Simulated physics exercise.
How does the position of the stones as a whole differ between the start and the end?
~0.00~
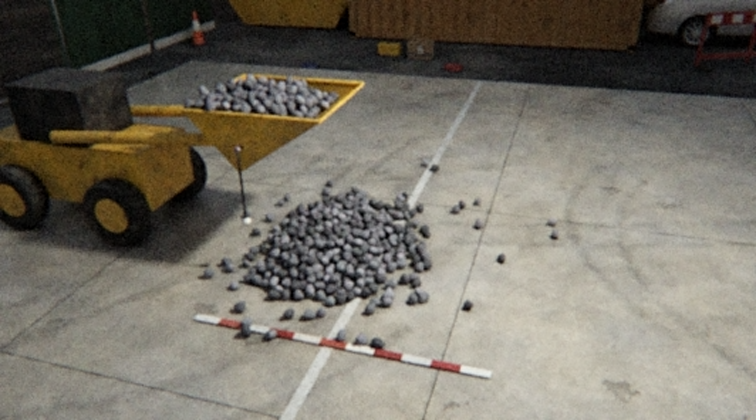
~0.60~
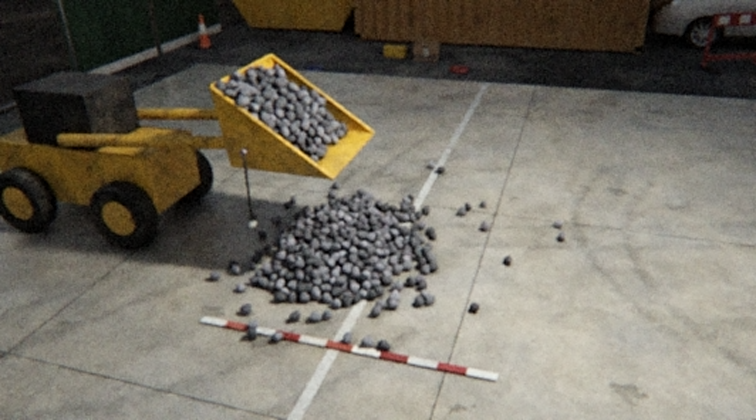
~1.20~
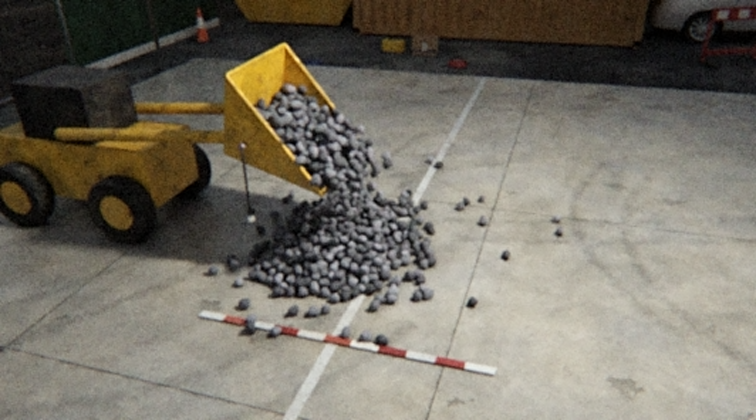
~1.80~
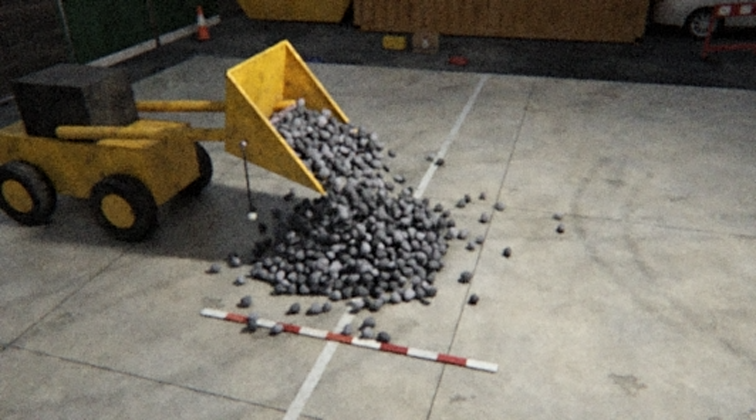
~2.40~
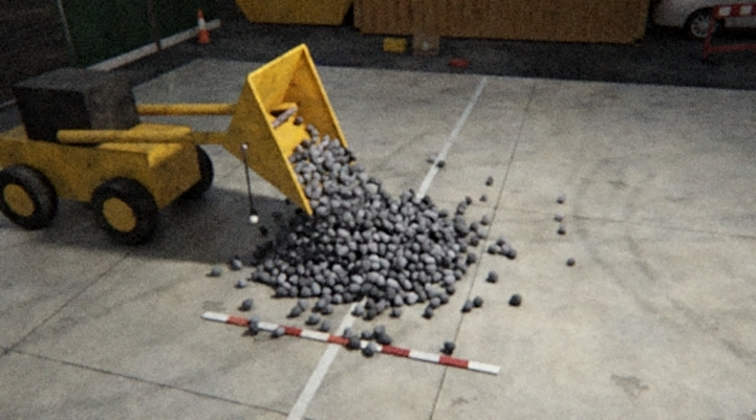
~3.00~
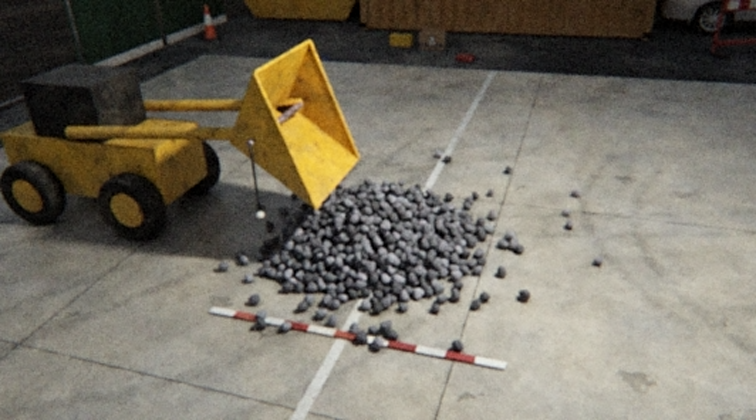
At the end, the middle of the stones lies farther to the right and lower in the view than at the start, when many of them were still up in the bucket.
